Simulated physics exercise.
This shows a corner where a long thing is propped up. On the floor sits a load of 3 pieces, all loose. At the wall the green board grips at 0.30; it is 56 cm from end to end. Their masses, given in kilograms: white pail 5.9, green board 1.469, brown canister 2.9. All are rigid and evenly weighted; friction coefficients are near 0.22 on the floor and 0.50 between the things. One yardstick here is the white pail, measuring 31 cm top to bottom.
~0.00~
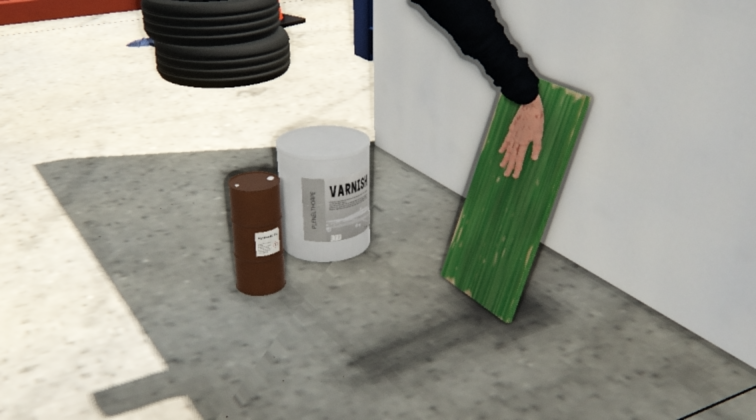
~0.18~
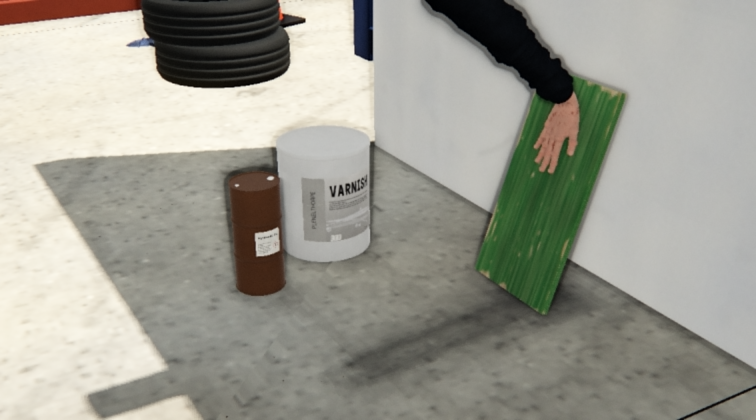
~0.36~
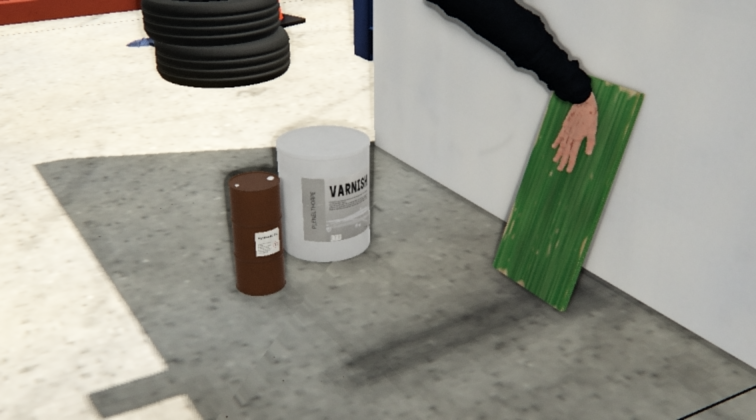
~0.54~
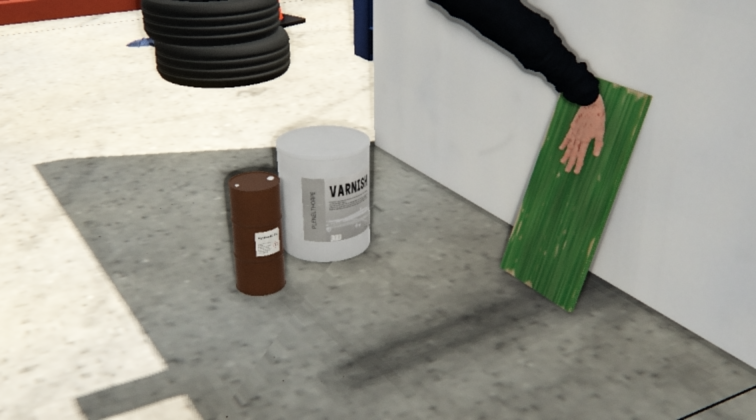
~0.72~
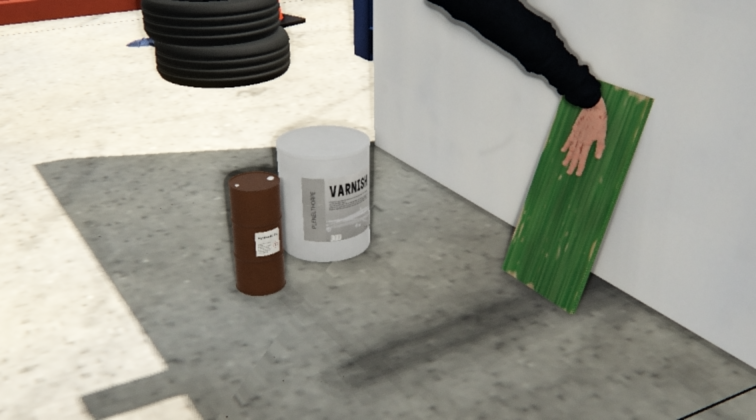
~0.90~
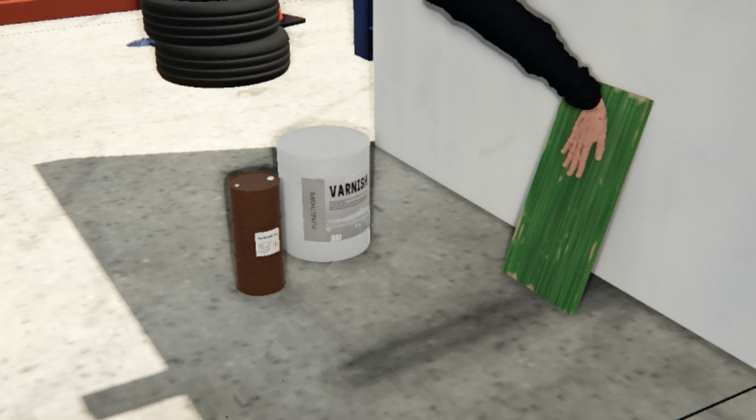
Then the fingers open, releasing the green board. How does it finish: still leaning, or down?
Still leaning.
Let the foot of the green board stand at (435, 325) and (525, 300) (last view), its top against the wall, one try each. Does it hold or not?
First time round it collapses; second time round it collapses.
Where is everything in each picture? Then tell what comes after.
In the first picture, 20 cm from its place; green board (510, 193); white pail (325, 193).
In the second picture, 10 cm from its place; green board (545, 188); white pail (325, 193).
In the third picture, 4 cm from its place; green board (563, 187); white pail (325, 193).
In the fourth picture, 1 cm from its place; green board (571, 188); white pail (325, 193).
Propped up under the hand; green board (573, 190); white pail (325, 193), in the fifth picture.
Propped up under the hand; green board (573, 191); white pail (325, 193), in the sixth picture.
After 1.10 s, nothing has stirred.
After 1.40 s, green board resting near (573, 192).
At rest (2.2 s), all 3 in place, give or take 10 cm. Seen from the same camera at the end, green board near (573, 192). The board holds.
